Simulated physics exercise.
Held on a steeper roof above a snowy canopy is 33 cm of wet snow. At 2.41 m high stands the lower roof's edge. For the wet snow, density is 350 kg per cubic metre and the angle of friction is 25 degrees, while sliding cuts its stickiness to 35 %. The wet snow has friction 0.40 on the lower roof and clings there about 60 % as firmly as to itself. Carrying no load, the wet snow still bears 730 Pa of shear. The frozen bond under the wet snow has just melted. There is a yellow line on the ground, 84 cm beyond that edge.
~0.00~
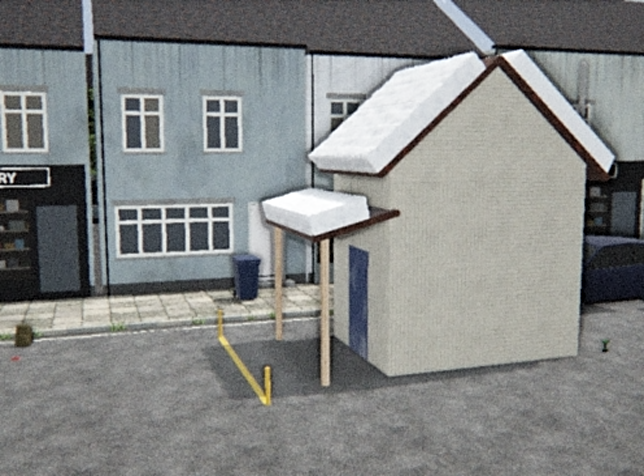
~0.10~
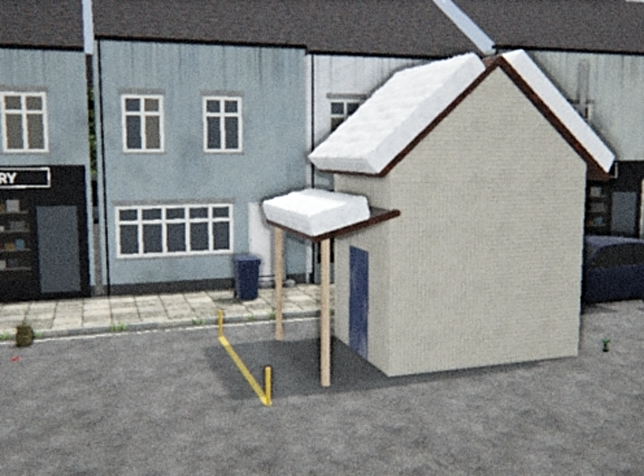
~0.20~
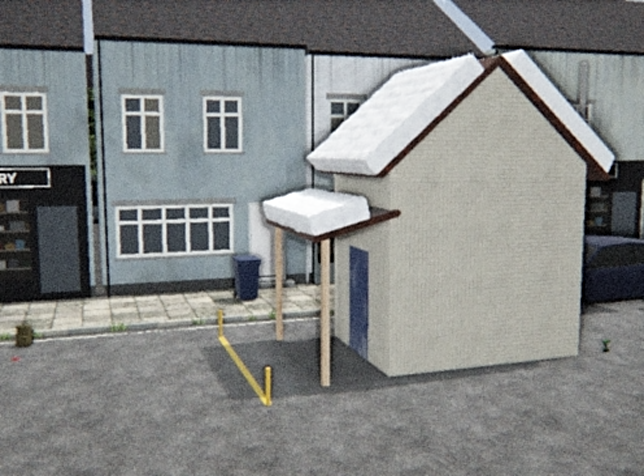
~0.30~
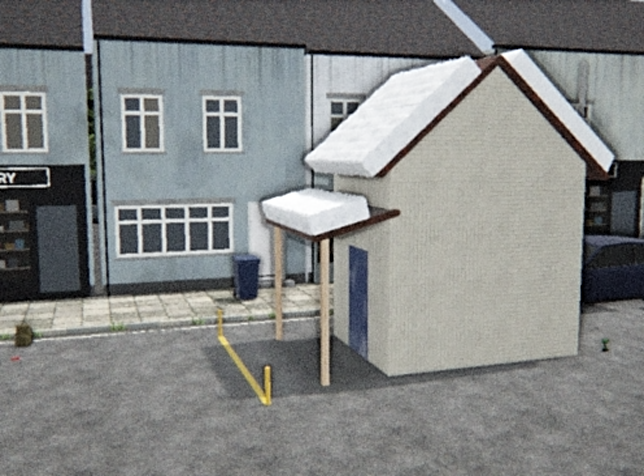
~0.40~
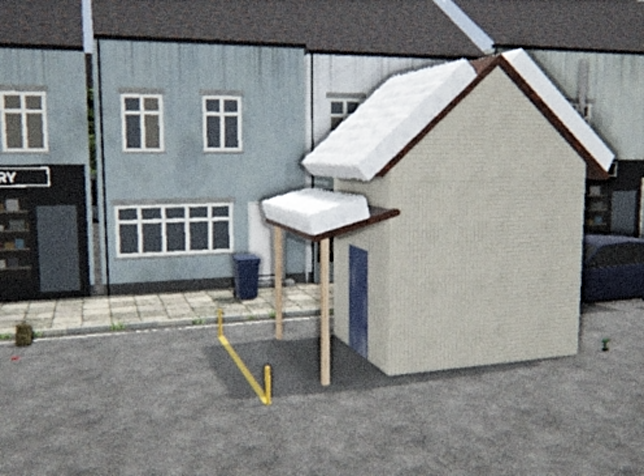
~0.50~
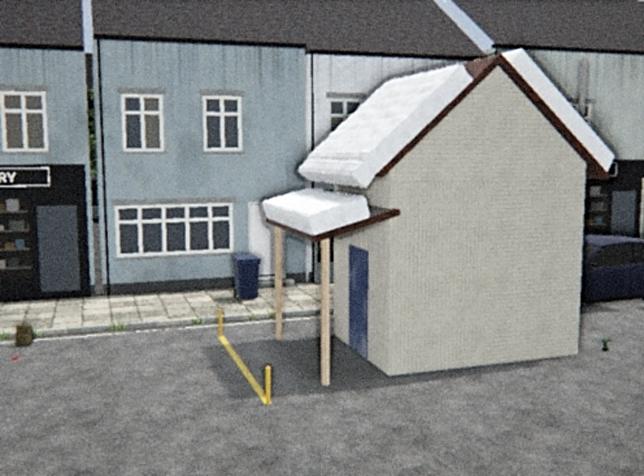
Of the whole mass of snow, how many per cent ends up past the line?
48 %.
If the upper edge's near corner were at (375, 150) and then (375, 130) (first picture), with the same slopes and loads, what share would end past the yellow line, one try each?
65 per cent, then 65 per cent.
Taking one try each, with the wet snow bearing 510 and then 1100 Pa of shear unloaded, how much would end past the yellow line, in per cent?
Result: 60 % for the first case, 40 % for the second.
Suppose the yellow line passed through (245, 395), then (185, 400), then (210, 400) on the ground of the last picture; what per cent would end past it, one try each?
Respectively about 40 in a hundred, 12 in a hundred and 20 in a hundred.
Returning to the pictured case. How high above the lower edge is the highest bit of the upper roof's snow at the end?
0.6 m, give or take.
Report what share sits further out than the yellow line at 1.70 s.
Near 5 %.
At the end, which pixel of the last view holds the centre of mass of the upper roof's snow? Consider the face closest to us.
Approximately at pixel (244, 363).
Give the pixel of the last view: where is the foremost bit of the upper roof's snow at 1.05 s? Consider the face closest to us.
Position: About (315, 200).
By 1.05 s, none is below the lower edge and 0 % is past the line.
By 1.70 s, 23 % is below the lower edge and 5 % is past the line.
By 2.35 s, 65 % is below the lower edge and 41 % is past the line.
By 3.00 s, 79 % is below the lower edge and 47 % is past the line.
By 3.80 s, at the end, 79 % is below the lower edge and 48 % is past the line.
